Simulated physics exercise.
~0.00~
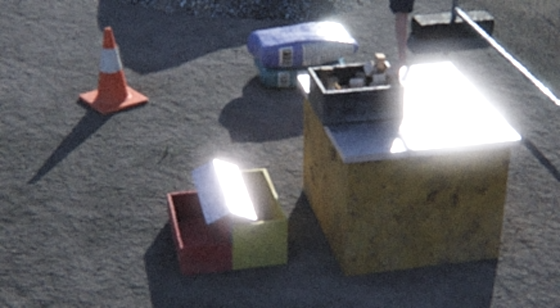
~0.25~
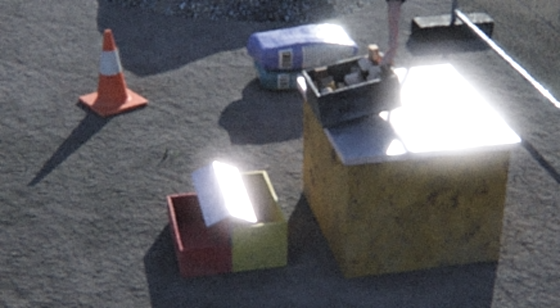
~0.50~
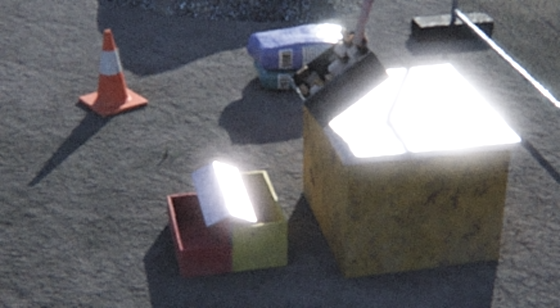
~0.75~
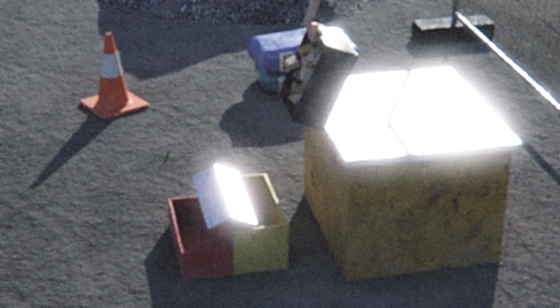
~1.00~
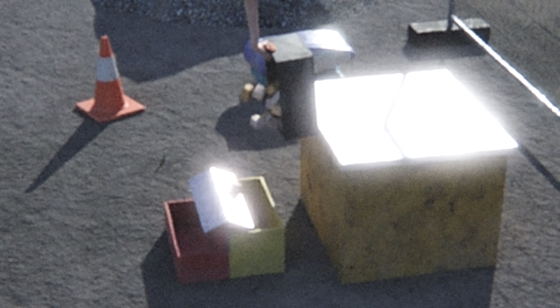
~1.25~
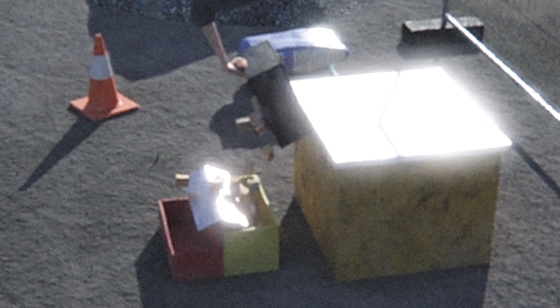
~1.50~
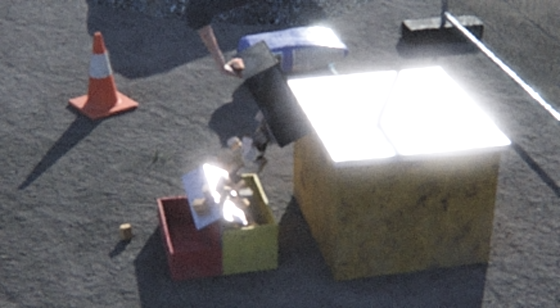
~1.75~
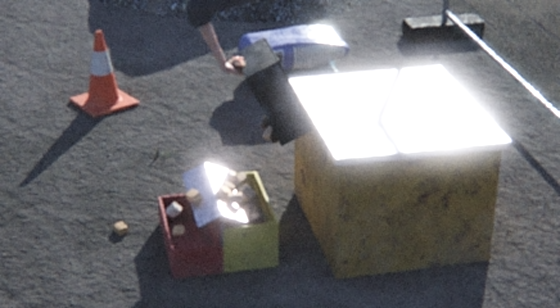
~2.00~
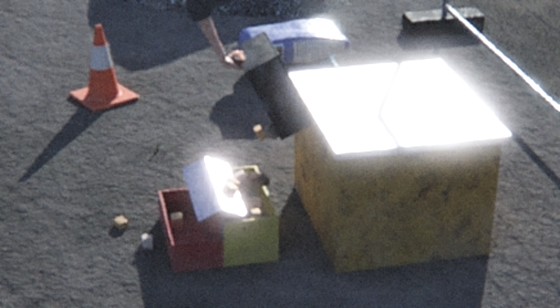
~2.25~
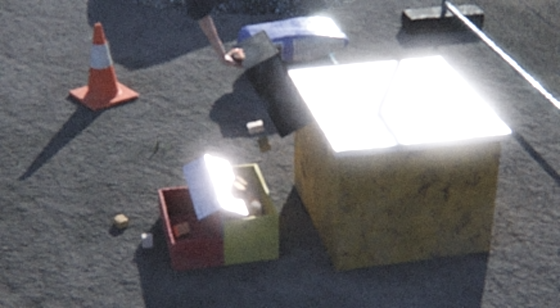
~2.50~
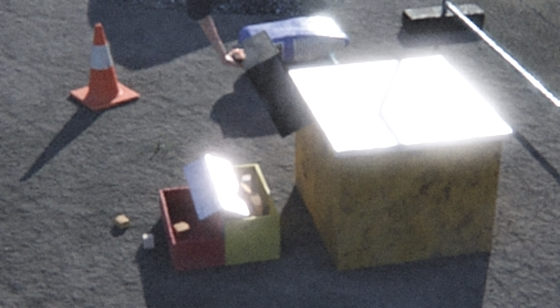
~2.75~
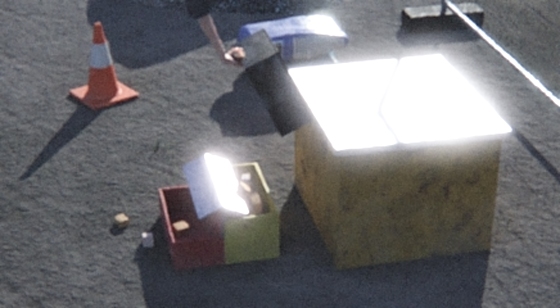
On rough grey ground, a hand tips a black box, spilling blocks mostly into the yellow tote.
